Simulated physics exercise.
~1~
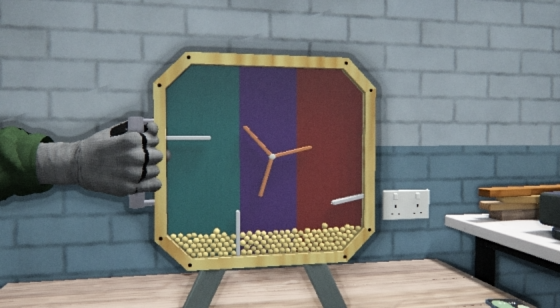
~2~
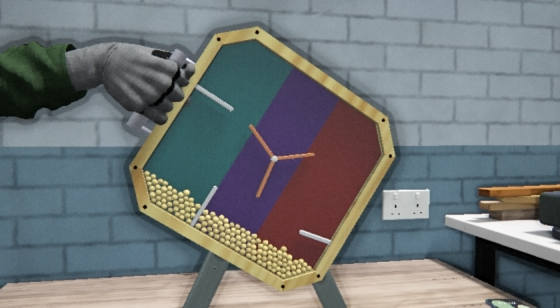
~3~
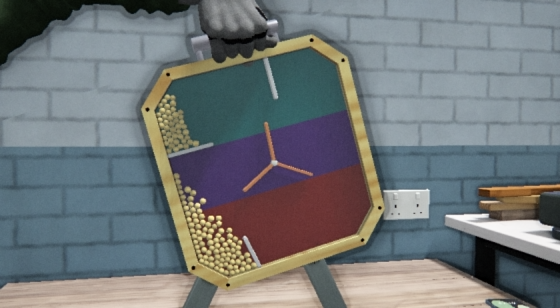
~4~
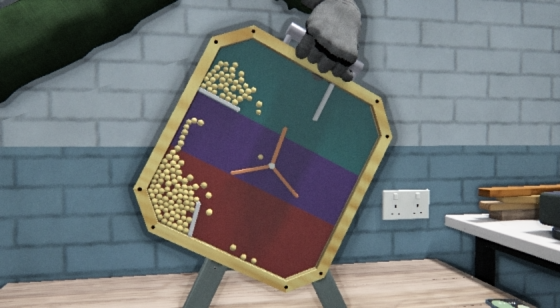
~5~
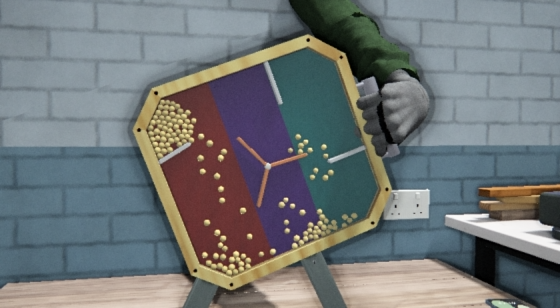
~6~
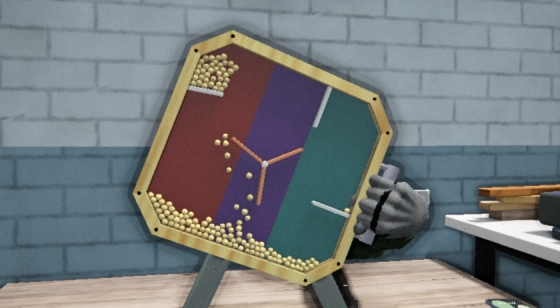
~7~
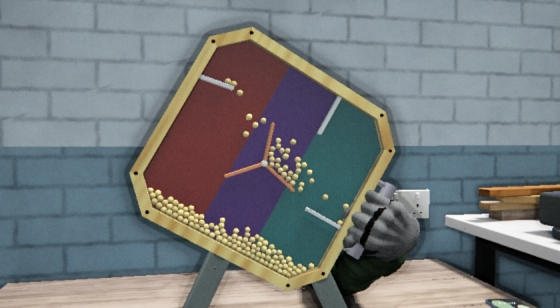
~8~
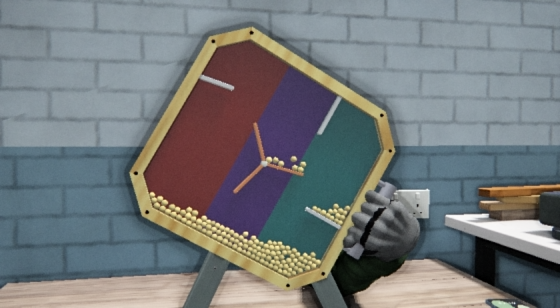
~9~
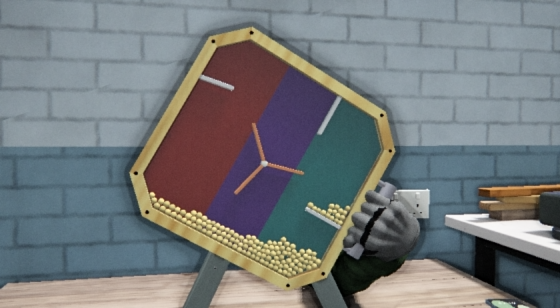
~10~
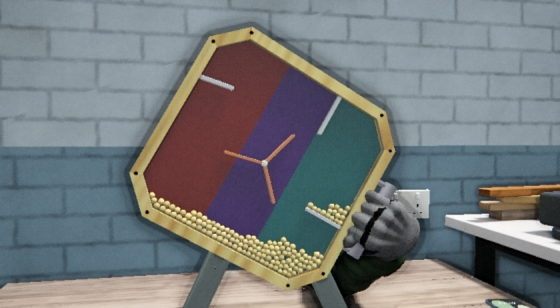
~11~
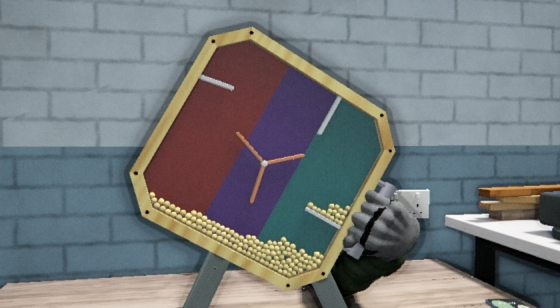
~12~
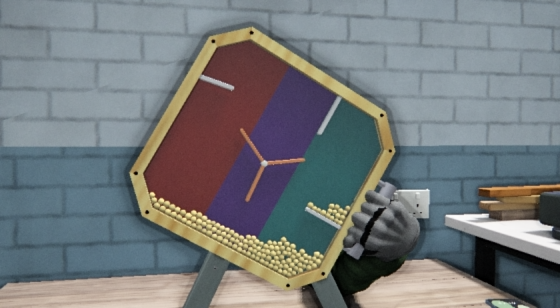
Octagonal framed box with three coloured strips turning clockwise in a gloved hand, its small pale beads spilling and settling along the bottom.
